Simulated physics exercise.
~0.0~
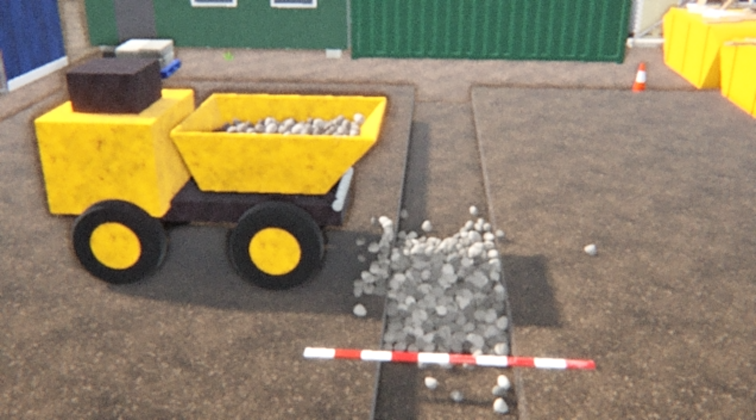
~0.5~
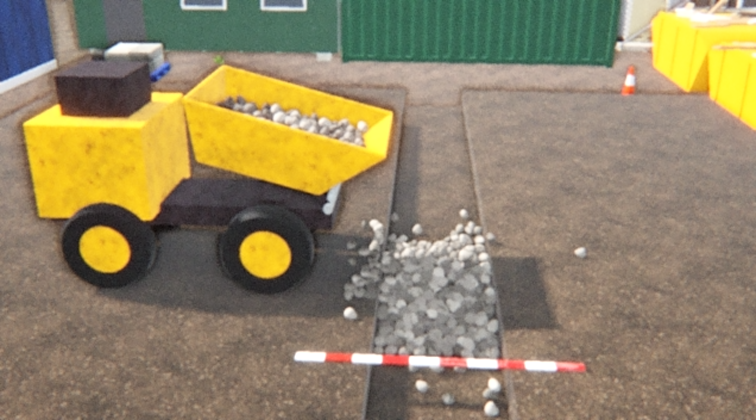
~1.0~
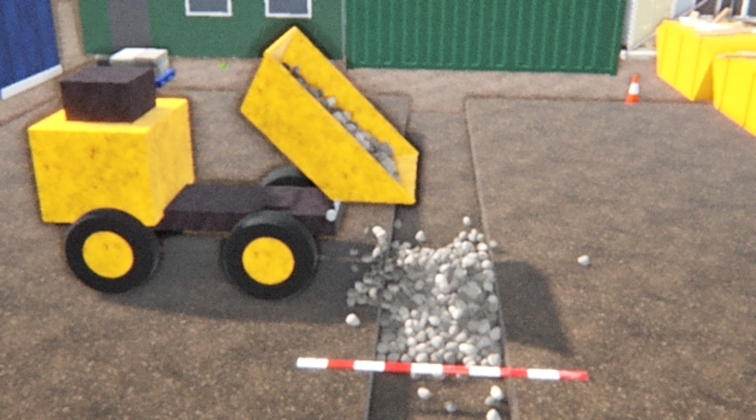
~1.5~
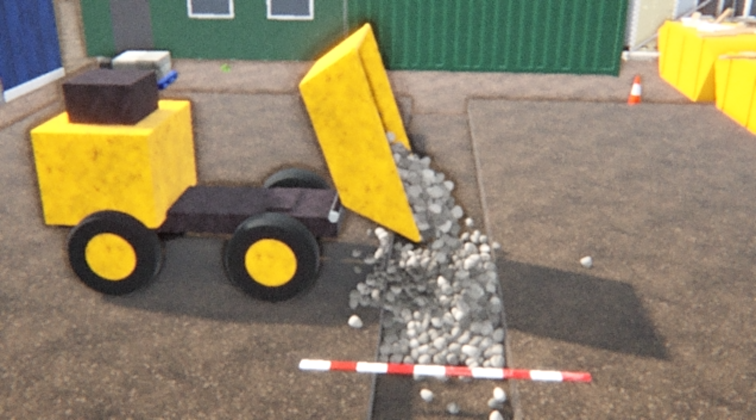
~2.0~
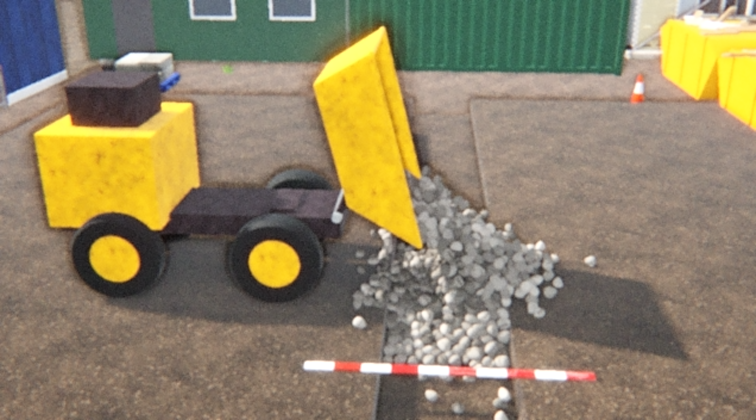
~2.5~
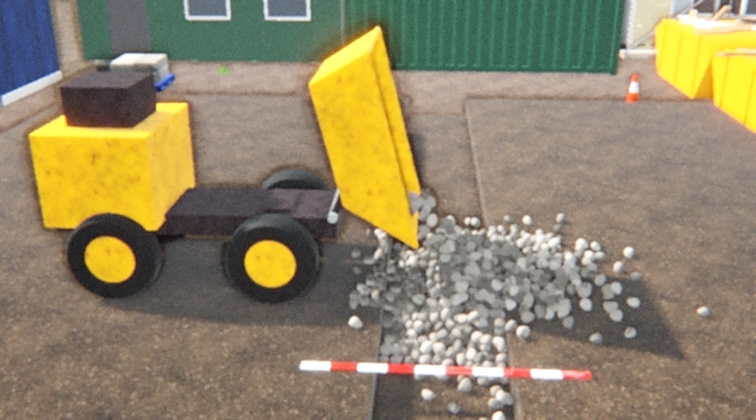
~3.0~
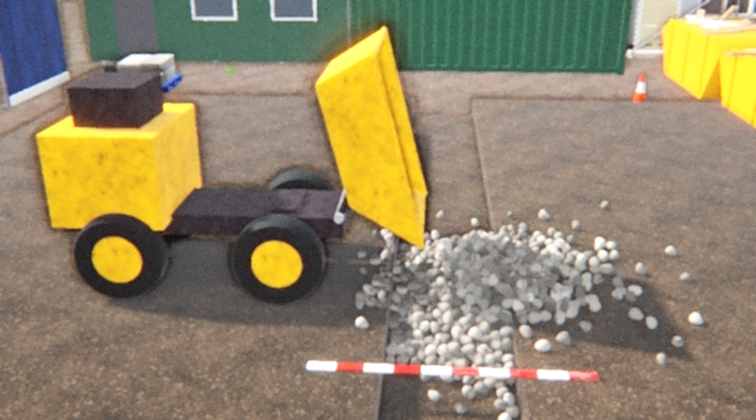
A yellow dumper with a black block on top stands at the left, its skip full of rounded grey stones, beside a trench where an earlier heap already lies behind a red and white striped pole. The skip begins to tip towards the right, its load still held inside. It rises steeply, and stones pour over the lip onto the old heap. They fill the trench and spill past its far edge, a few rolling across the ground. The skip stays raised and empty, leaving a broad, scattered mound over and beyond the trench.
